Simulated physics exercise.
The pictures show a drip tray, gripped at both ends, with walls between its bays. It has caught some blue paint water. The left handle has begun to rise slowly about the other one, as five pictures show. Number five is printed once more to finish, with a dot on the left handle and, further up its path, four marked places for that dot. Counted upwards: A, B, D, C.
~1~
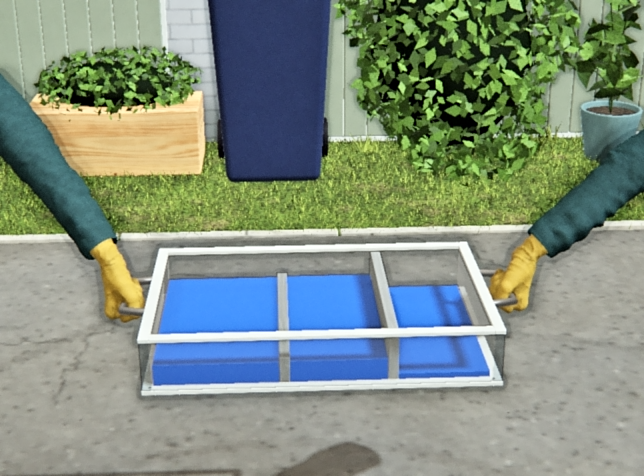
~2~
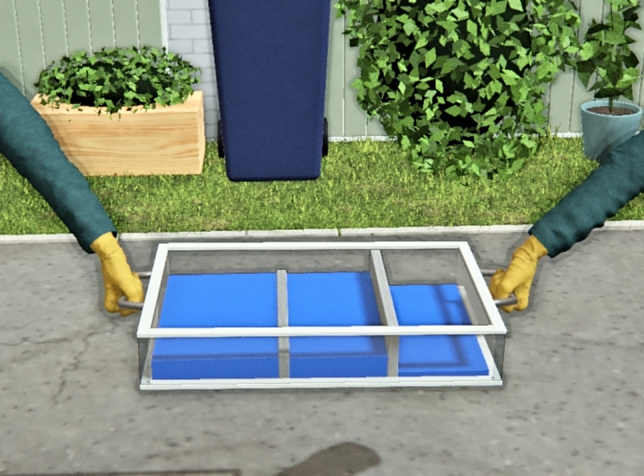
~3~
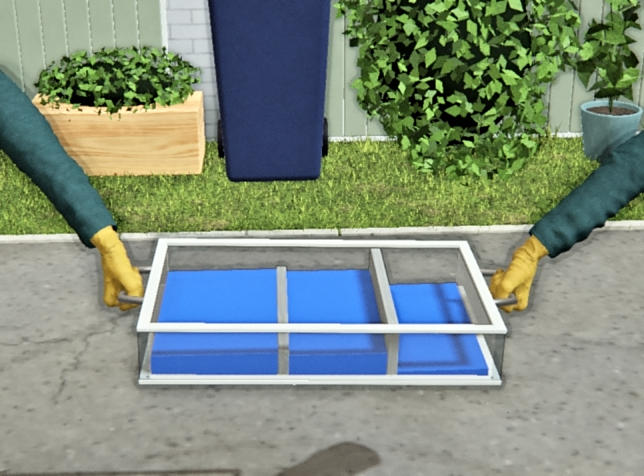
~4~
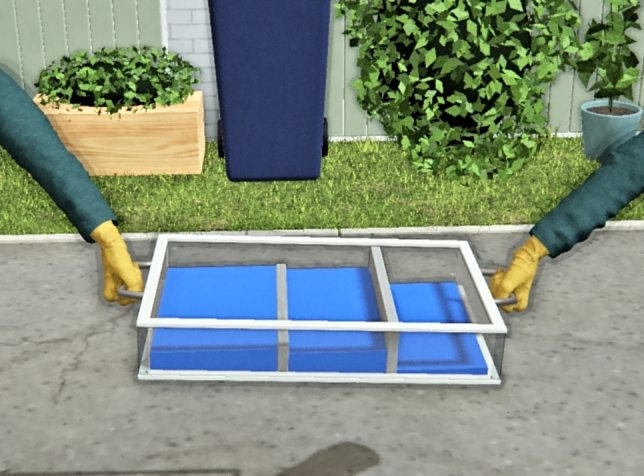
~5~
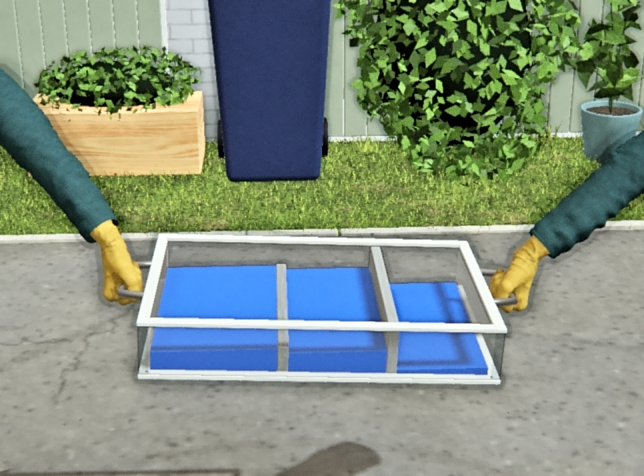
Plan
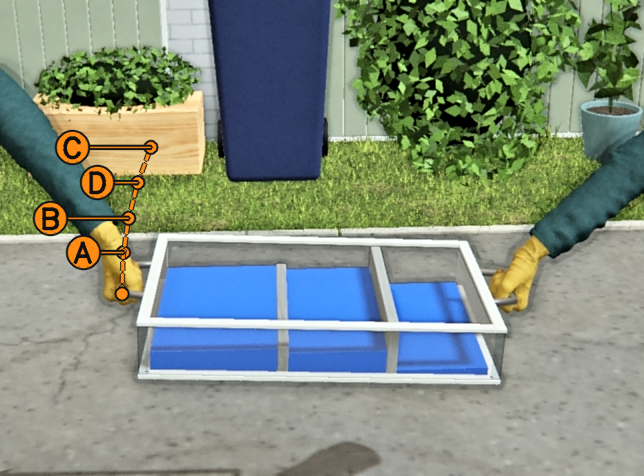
At the start, two gloved hands hold a level, clear-sided tray with three bays of blue liquid, the right bay shallowest, above grey pavement. The left hand slowly raises its end a little, so the tray tilts slightly down to the right. The tilt then stays unchanged, with the liquid still in separate bays.
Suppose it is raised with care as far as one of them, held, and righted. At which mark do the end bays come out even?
D beats the others.
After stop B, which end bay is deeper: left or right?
The left one.
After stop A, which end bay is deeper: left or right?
The left one.
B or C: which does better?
The answer is B.
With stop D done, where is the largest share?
The middle bay.
On the marked copy, A at (123, 252); B at (128, 218); C at (150, 147); D at (137, 182).
With A, the left end bay stands much deeper than the other; nothing spills.
With B, the left end bay stands much deeper than the other; nothing spills.
With C, the right end bay stands much deeper than the other; nothing spills.
With D, the two end bays stand about equally deep; nothing spills.
